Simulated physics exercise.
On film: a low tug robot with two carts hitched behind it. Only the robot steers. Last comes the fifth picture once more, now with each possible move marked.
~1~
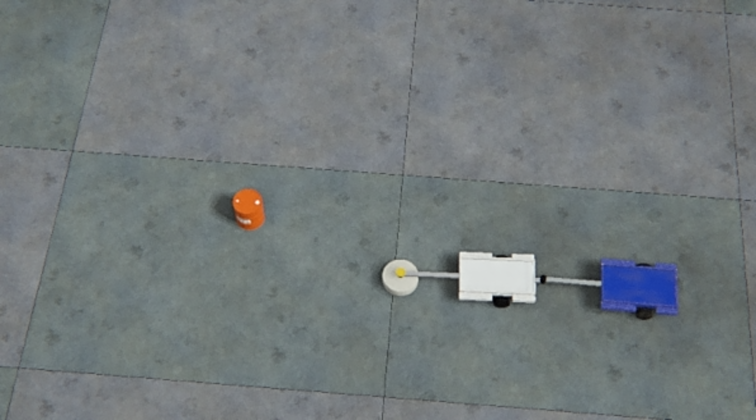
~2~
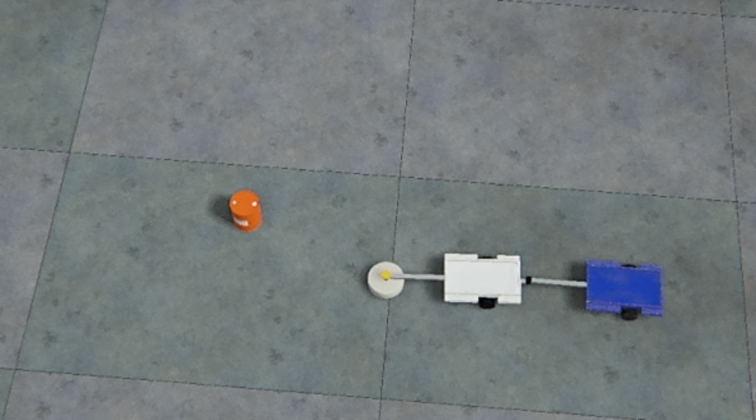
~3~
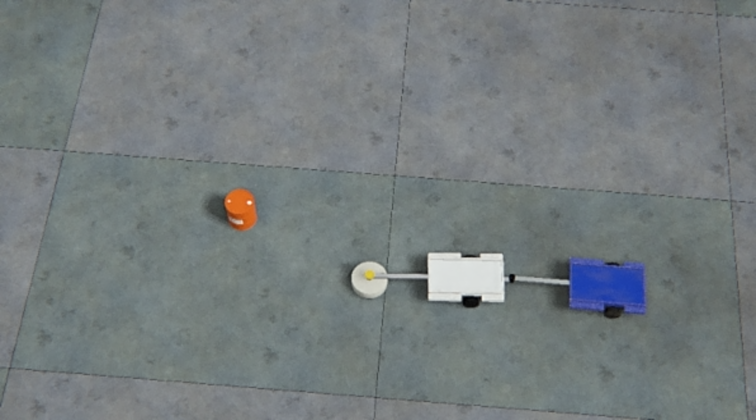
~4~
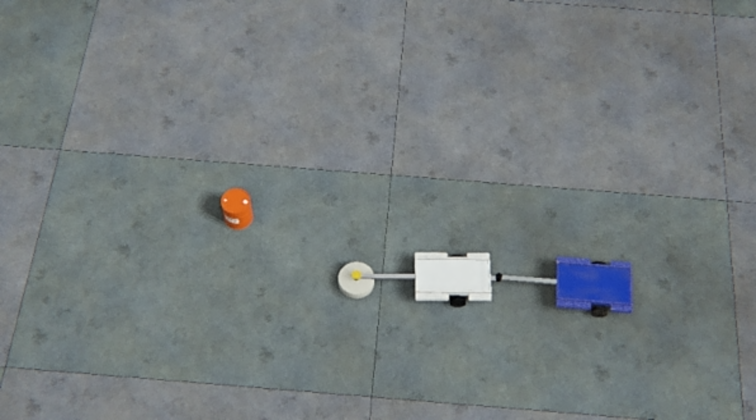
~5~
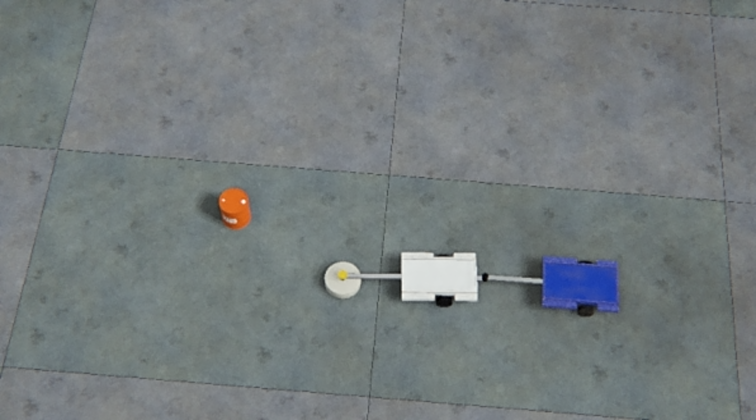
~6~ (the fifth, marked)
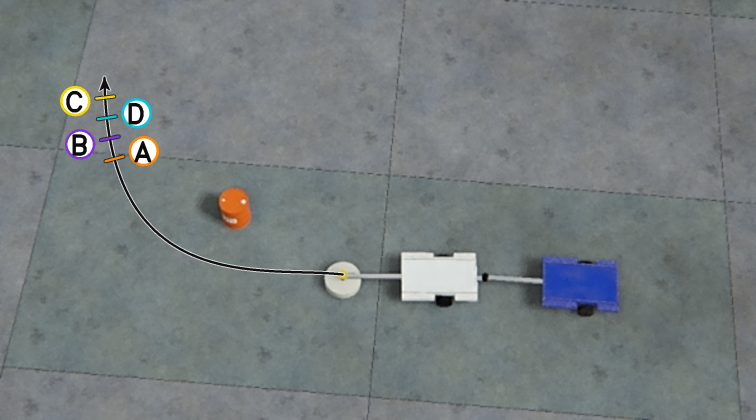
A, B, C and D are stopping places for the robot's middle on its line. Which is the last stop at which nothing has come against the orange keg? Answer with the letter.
Mark B.
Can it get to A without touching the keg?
Yes.
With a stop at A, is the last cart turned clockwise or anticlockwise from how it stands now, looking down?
Clockwise.
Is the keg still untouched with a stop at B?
Yes.
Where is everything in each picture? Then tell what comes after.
In the first picture, orange keg (250, 218); robot (401, 276); white cart (497, 276).
In the second picture, robot (386, 279); white cart (483, 278); blue cart (624, 287); orange keg (247, 219).
In the third picture, robot (370, 279); white cart (466, 276); blue cart (607, 285); orange keg (242, 218).
In the fourth picture, robot (356, 279); white cart (453, 276); blue cart (594, 284); orange keg (238, 217).
In the fifth picture, robot (343, 279); white cart (439, 276); blue cart (580, 283); orange keg (236, 217).
On the marked copy, A at (114, 159); B at (110, 138); C at (105, 98); D at (107, 118); the route from (343, 274) via (151, 227) to (104, 78).
With B. Early on, robot (230, 271), last cart (466, 278).
Further on, robot (140, 217), last cart (356, 274).
At the end, robot (111, 143), last cart (273, 258); nothing has been touched.
As for the rest, A is safe but short; C is too far, the keg has been hit; D is too far, the keg has been hit.
